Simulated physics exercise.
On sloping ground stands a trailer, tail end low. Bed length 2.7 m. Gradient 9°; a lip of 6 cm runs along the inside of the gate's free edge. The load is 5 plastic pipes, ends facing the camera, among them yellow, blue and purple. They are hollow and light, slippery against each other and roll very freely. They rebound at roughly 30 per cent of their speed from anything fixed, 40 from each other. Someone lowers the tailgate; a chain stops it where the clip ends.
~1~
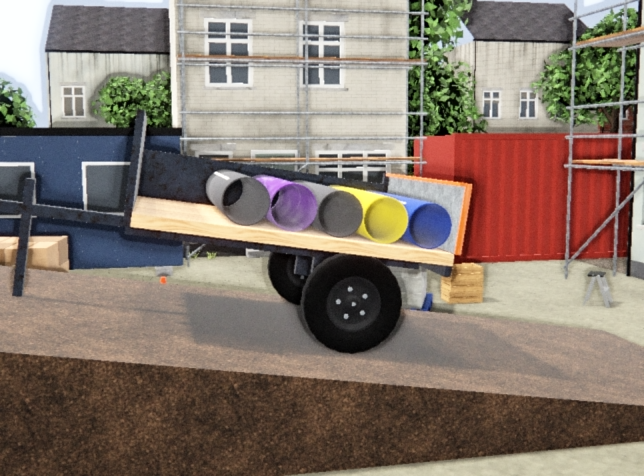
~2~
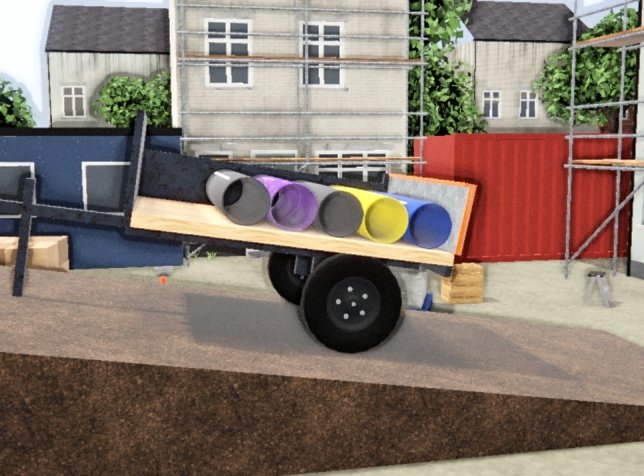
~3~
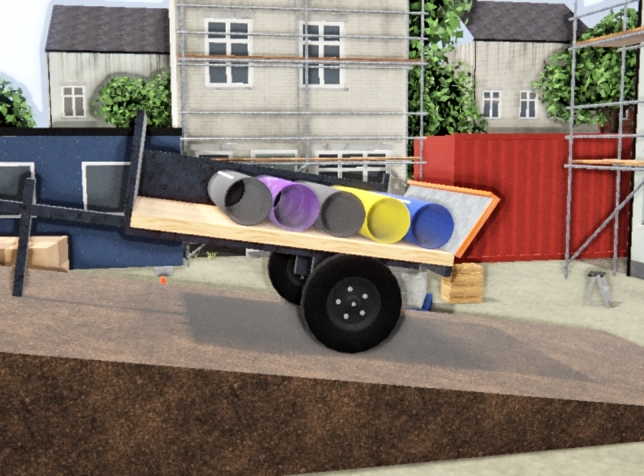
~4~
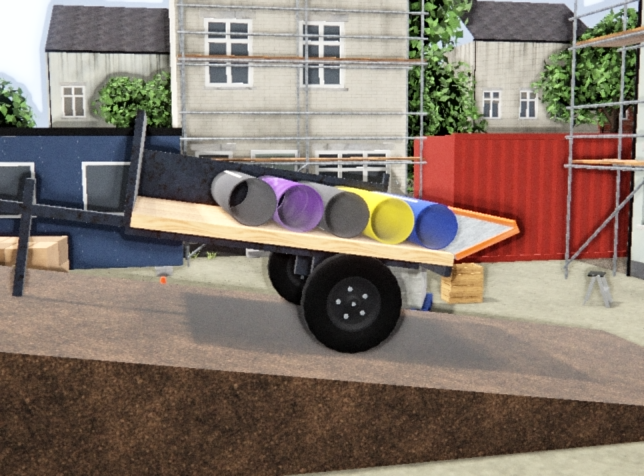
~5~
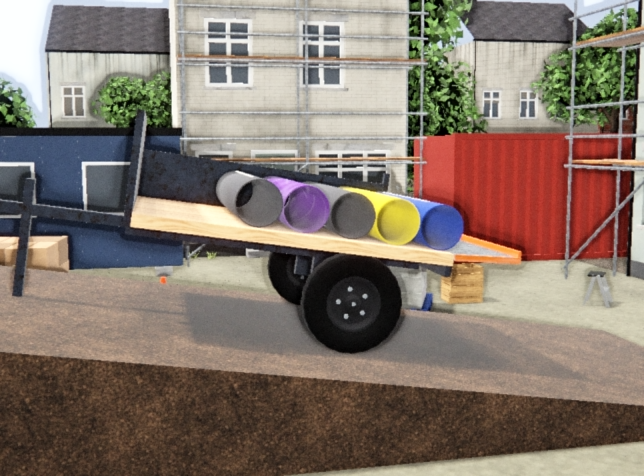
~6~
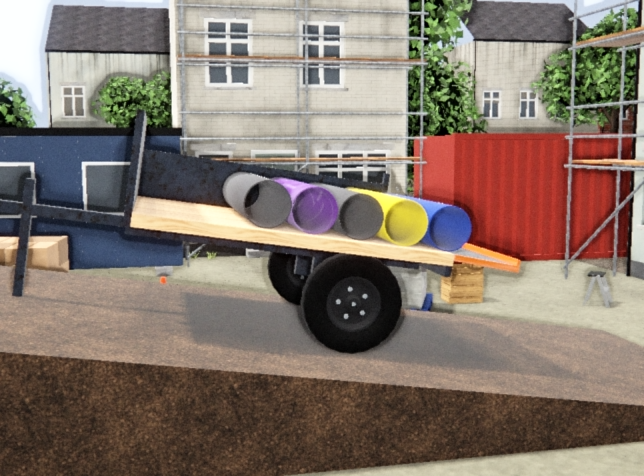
On a building site, the orange-edged tailgate of a sloping trailer swung down to the right until it pointed slightly downward, and the row of five coloured pipes shifted a little toward it.
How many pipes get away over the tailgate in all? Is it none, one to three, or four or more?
The answer is four or more, which leaves 0 of 5.
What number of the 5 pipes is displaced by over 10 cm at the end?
In all, 5.
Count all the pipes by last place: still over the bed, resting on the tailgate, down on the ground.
0, 0 and 5.
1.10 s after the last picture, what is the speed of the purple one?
Near 0.9 m/s.
Another 1.1 s on from the last picture, yellow is on the gate, 50 cm past the hinge, rolling right; blue is dropping off the gate; purple is on the bed, 30 cm short of the hinge, rolling right; 1 gone off the back.
Another 2.5 s on from the last picture, yellow is off the vehicle; blue is off the vehicle; purple is off the vehicle; 5 gone off the back.
In the end (4.3 s after the last picture), yellow is out on the ground; blue is out on the ground; purple is out on the ground; 5 gone off the back.
